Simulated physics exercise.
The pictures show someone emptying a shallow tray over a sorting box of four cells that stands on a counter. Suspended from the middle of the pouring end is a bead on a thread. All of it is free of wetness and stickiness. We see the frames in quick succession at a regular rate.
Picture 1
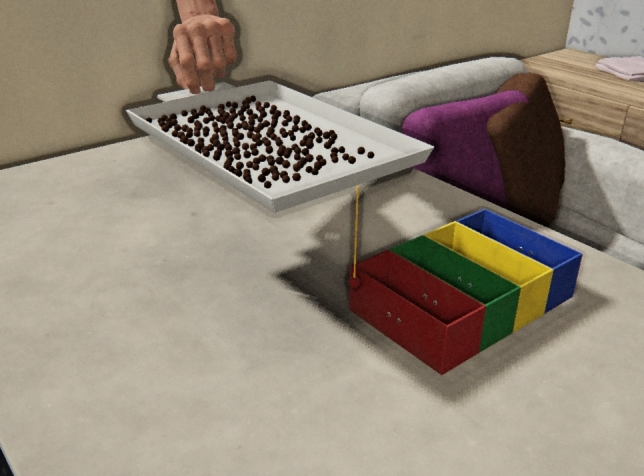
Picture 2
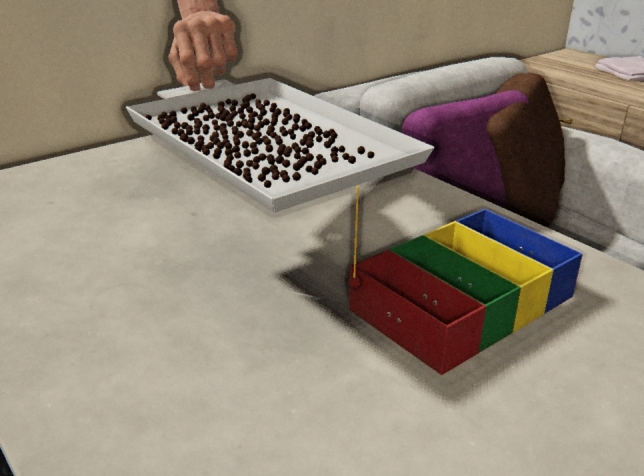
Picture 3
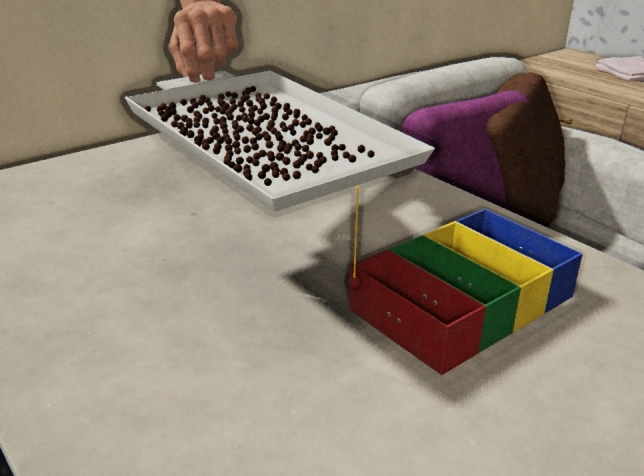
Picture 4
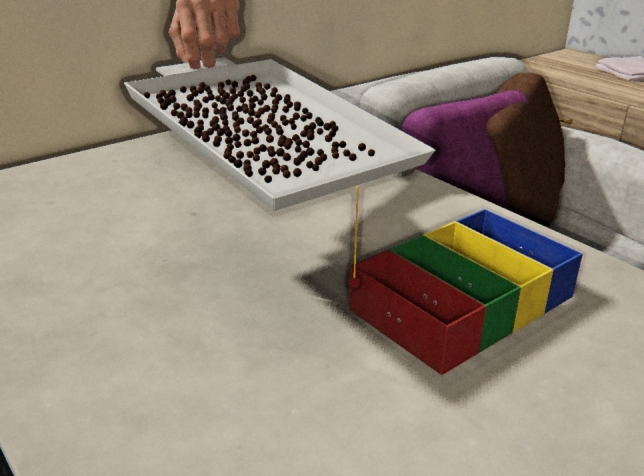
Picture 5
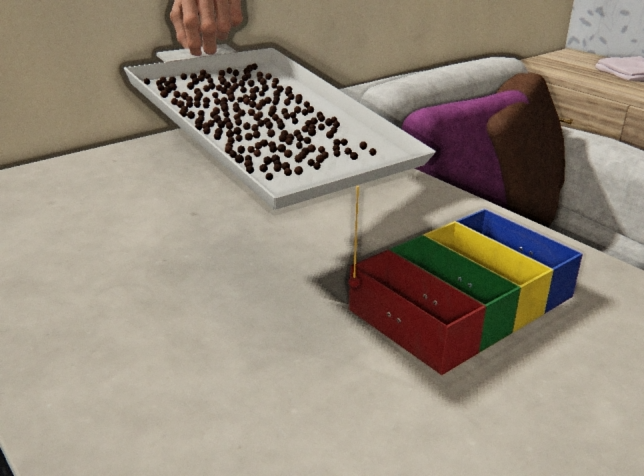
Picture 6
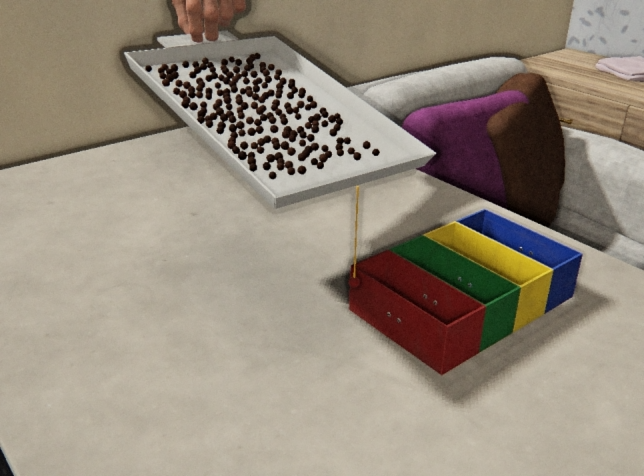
A hand slowly raised the back of a shallow tray of small dark brown balls, slanting it more steeply above the counter, while the red, green, yellow and blue box beneath stayed still.
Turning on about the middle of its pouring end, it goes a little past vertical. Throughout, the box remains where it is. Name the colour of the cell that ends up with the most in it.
Red.
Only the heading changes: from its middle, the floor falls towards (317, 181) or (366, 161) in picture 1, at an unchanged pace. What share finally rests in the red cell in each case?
Respectively 0 % and 60 %.
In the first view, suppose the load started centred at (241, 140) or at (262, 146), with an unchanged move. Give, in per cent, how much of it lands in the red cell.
Some 40 and then some 30 per cent.
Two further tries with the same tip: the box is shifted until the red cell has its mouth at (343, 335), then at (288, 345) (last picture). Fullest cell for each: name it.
The answer is the yellow cell for the first try and the cell in blue for the second.
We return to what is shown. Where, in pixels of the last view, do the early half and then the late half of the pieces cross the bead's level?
Earlier portion about (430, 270); later portion about (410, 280).
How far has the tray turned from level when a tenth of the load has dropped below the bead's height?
Roughly 55 degrees.
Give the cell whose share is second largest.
Behind the top one comes the cell in green.
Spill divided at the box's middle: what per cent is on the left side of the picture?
Around 80 percent of the pieces.
Just after the last frame, tray tipped steeply; the larger part on the tray; about a tenth in the red cell; just a few in the green cell; about a tenth falling or outside the box.
A moment on, tray tipped right over; roughly a quarter on the tray; roughly a quarter in the red cell; about a tenth in the green cell; roughly half falling or outside the box.
Further on, tray tipped past a quarter turn; roughly half in the red cell; roughly a quarter in the green cell; roughly a third falling or outside the box.
When it is over, tray tipped past a quarter turn; roughly half in the red cell; roughly a quarter in the green cell; not one in the yellow cell; not one in the blue cell; roughly a third outside the box.
